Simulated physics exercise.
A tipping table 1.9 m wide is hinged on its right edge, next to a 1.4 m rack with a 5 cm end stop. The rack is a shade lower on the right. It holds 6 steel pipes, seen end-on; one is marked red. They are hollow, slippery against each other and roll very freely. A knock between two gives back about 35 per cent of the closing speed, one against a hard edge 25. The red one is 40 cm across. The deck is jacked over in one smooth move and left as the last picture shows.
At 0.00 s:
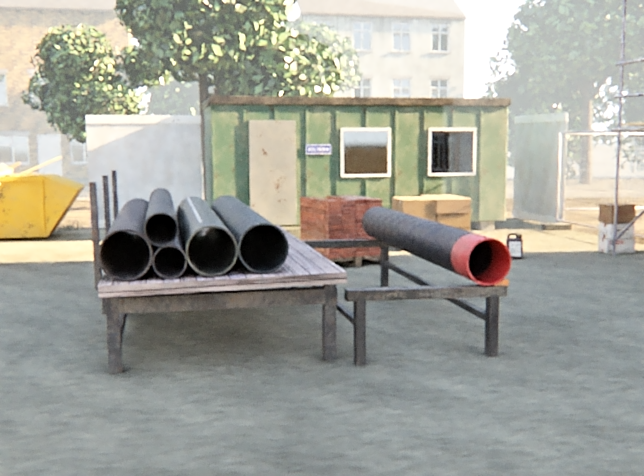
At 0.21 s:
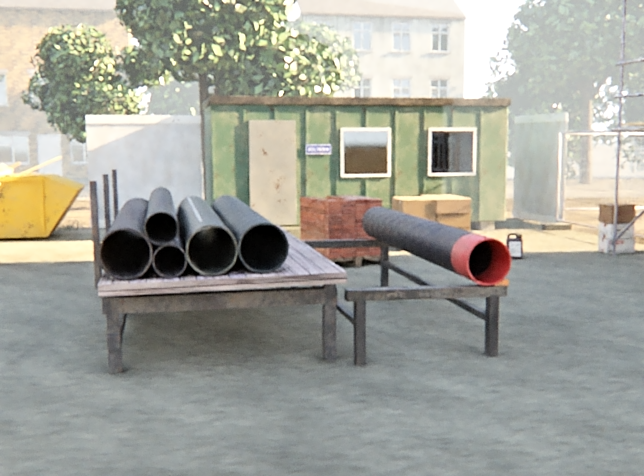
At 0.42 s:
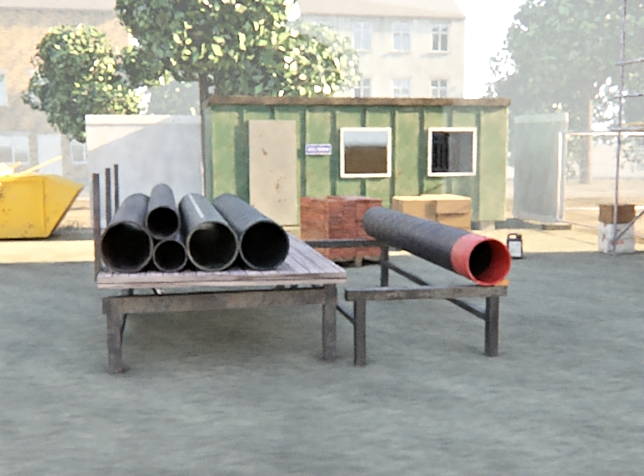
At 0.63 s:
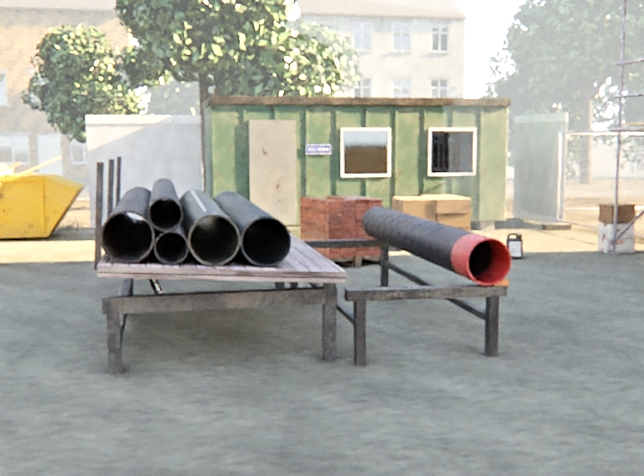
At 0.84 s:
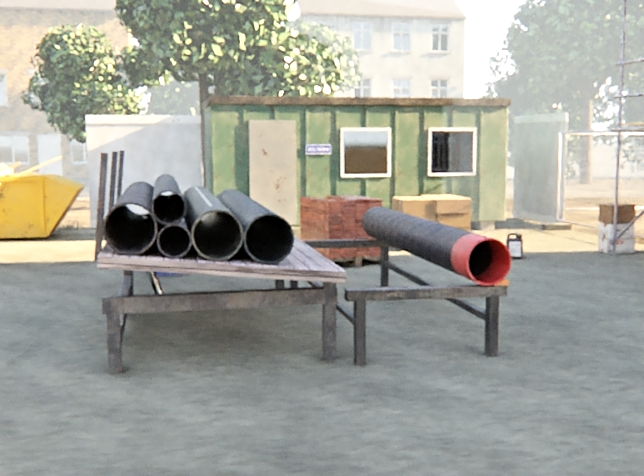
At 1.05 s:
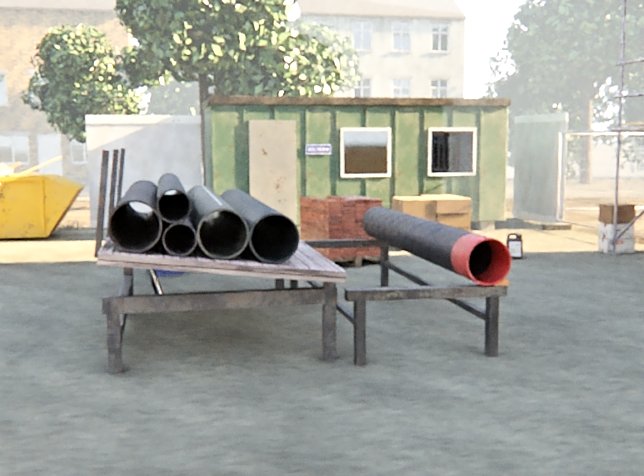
A wooden-topped table stands on a grey yard, seen from the front by a still camera, with a green cabin, trees, pale buildings and a yellow skip behind. Five dark hollow pipes lie end-on on the table, one resting above the others, and a dark pipe with a red end lies on a lower rack at right. The table's deck rises gradually at its left side, tilting toward the rack, and its pipes shift slightly right while the red-ended pipe stays still.
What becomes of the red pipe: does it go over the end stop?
The red one stays inside the stop.
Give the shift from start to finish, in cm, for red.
About: Red 5.
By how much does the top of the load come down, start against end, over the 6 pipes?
About 5 cm.
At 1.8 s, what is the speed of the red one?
Roughly 0.0 m/s.
Then, 1.8 s in, red is on the rack, 20 cm from the rack's far end; 0 lost over the end.
Then, 2.7 s in, still the same for red; 0 lost over the end.
Then, 3.7 s in, red is on the rack, 15 cm from the rack's far end; 0 lost over the end.
In the end (4.8 s), red is on the rack, 15 cm from the rack's far end; 0 lost over the end.
